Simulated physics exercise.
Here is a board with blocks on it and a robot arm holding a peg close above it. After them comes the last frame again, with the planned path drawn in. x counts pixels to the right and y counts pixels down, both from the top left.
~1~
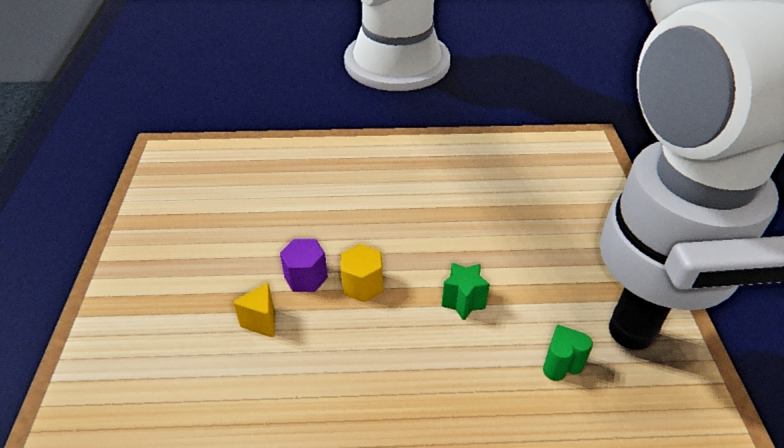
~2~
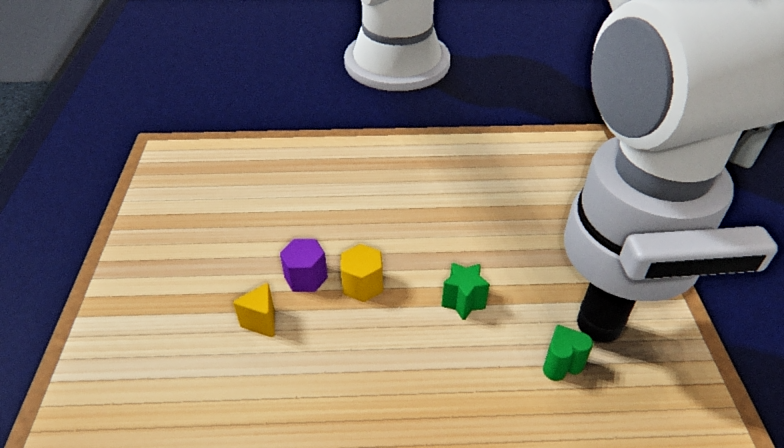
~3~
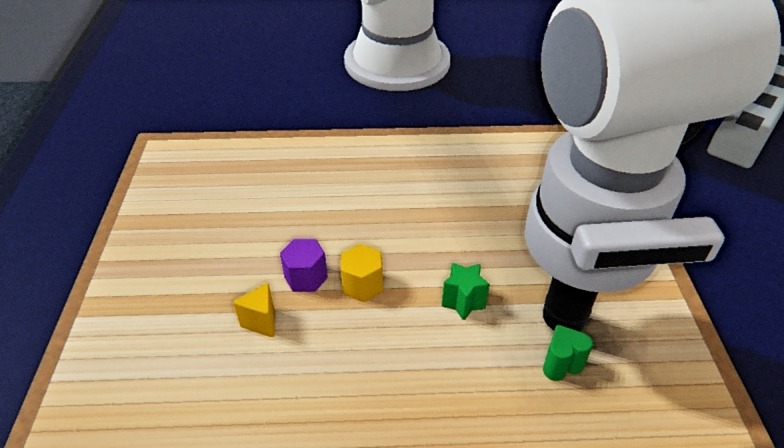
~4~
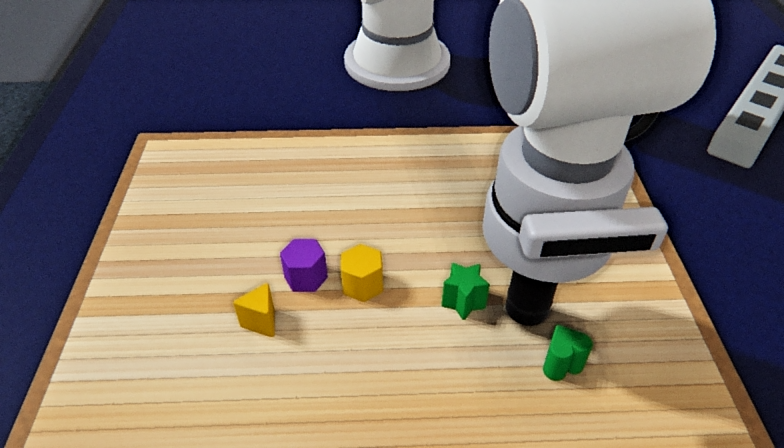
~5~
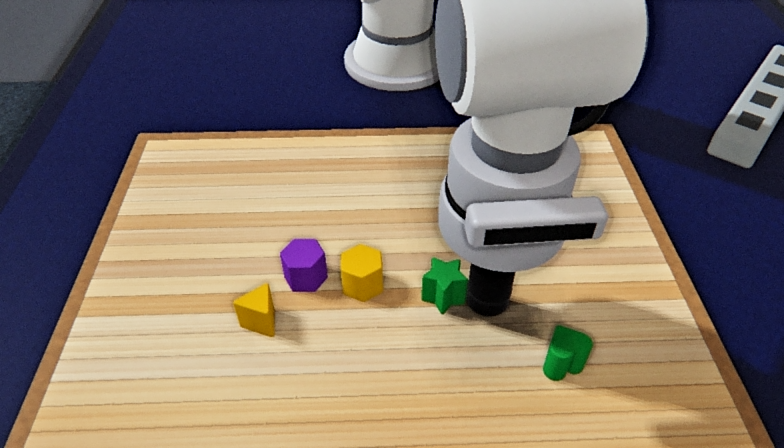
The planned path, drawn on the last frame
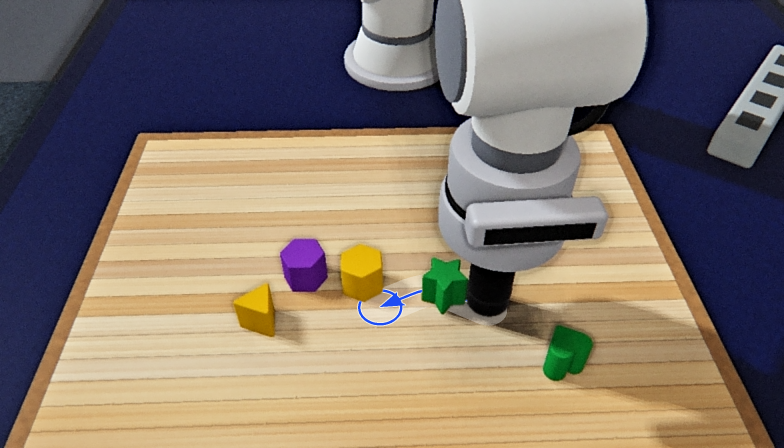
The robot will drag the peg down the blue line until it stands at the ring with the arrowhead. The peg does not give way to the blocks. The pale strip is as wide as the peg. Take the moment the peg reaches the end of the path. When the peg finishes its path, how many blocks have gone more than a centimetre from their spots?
By the end, three or more blocks will have moved.
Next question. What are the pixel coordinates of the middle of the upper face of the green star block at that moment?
The middle of the upper face of the green star block will lie at about (339, 268) in the picture.
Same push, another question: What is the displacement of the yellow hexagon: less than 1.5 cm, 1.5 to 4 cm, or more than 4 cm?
My estimate: Beyond 4 cm.
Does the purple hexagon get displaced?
It seems so.
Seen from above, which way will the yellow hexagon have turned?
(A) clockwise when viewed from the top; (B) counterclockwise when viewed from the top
It's A.
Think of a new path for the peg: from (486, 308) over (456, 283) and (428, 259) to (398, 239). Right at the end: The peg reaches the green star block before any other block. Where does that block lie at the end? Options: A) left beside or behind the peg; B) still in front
Letter A.
Path on the board, from (486, 308) over (451, 294) and (414, 293) to (380, 307).
On the path given first. One third of the way, peg (450, 286); green star block (407, 260), turned 15° anticlockwise.
Two thirds of the way, peg (414, 286); purple hexagon (292, 251); yellow hexagon (333, 258), turned 20° clockwise; green star block (371, 261), turned 15° anticlockwise.
At the end, peg (380, 300); purple hexagon (267, 245); yellow hexagon (305, 255), turned 40° clockwise; green star block (339, 268); green heart block in place.
